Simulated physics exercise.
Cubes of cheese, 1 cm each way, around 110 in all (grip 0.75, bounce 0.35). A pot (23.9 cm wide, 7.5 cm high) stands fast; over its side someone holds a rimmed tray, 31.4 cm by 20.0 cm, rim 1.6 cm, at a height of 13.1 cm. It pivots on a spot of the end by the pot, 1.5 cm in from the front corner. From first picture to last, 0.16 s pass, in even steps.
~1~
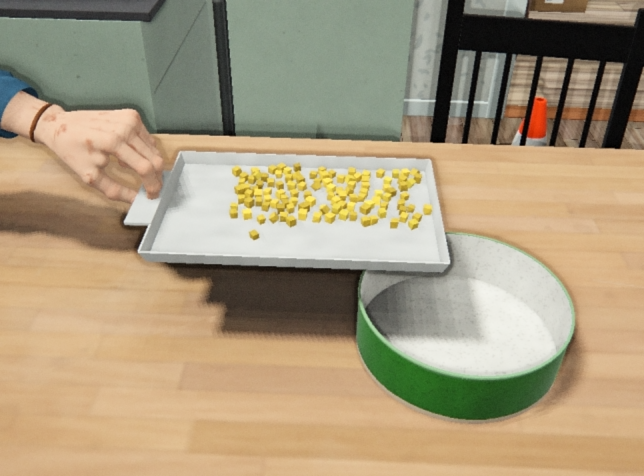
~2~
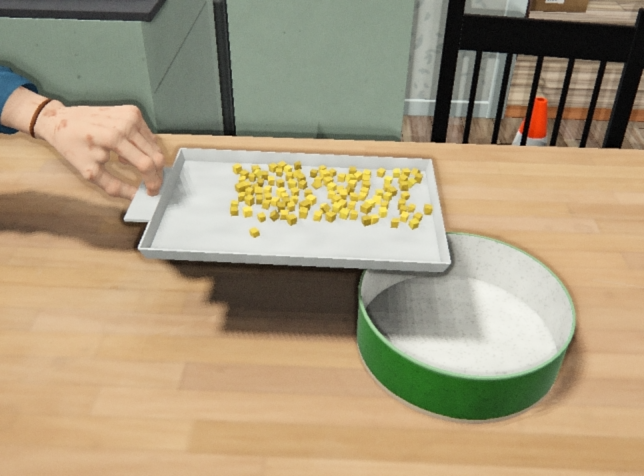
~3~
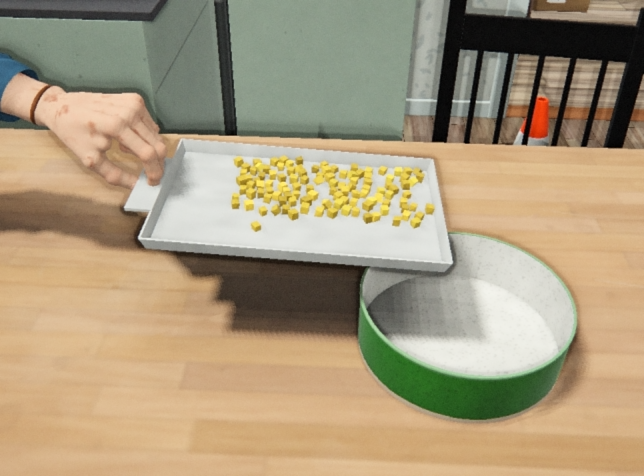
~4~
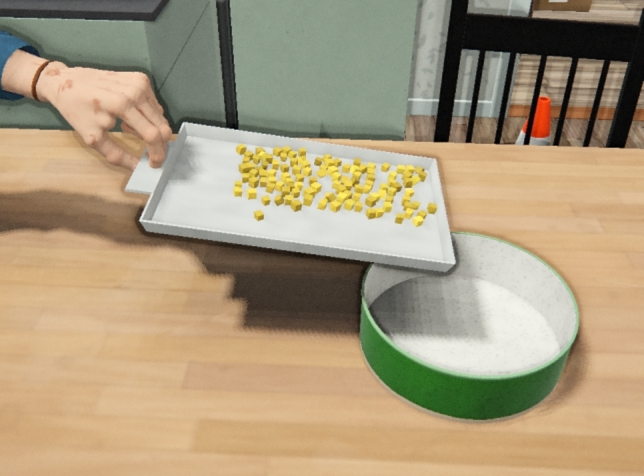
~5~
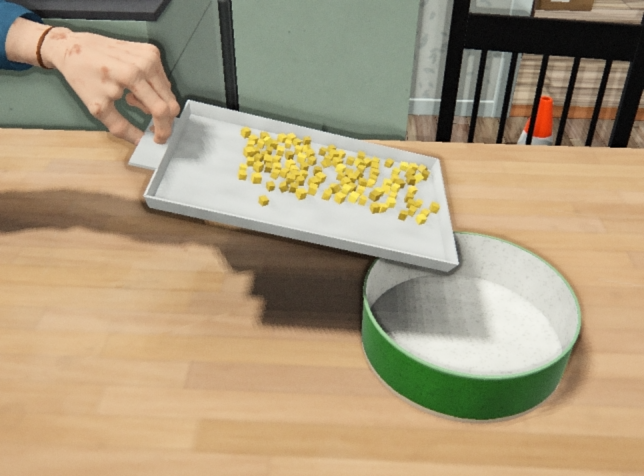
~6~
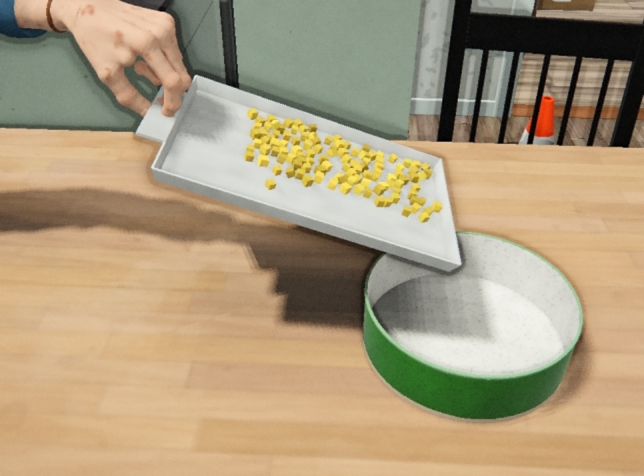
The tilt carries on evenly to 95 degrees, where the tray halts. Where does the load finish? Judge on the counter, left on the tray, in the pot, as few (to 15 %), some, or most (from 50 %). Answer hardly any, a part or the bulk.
Counter: A part, tray: Hardly any, pot: The bulk.
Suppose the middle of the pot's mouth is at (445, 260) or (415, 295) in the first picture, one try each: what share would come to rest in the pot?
About 95 and 30 per cent.
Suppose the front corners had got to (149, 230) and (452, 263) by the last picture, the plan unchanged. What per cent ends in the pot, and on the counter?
Pot 75, counter 25.
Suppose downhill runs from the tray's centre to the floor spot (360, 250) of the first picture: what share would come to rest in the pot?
About 70 per cent.
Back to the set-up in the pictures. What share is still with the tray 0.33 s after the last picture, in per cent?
Some 95 per cent of the load.
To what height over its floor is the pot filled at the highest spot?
Roughly 2.0 cm.
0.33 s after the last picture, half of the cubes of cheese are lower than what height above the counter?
About 16 cm.
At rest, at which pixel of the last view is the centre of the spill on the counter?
At about (561, 269).
Then, 0.20 s after the last picture, tilt 59 degrees; the tray holds 100 %, the pot 0 %.
Then, 0.33 s after the last picture, tilt 85 degrees; the tray holds 95 %, the pot 0 %.
Then, 0.59 s after the last picture, tilt 95 degrees; the tray holds 0 %, the pot 60 %.
In the end, counter 40 %, tray 0 %, pot 60 %.
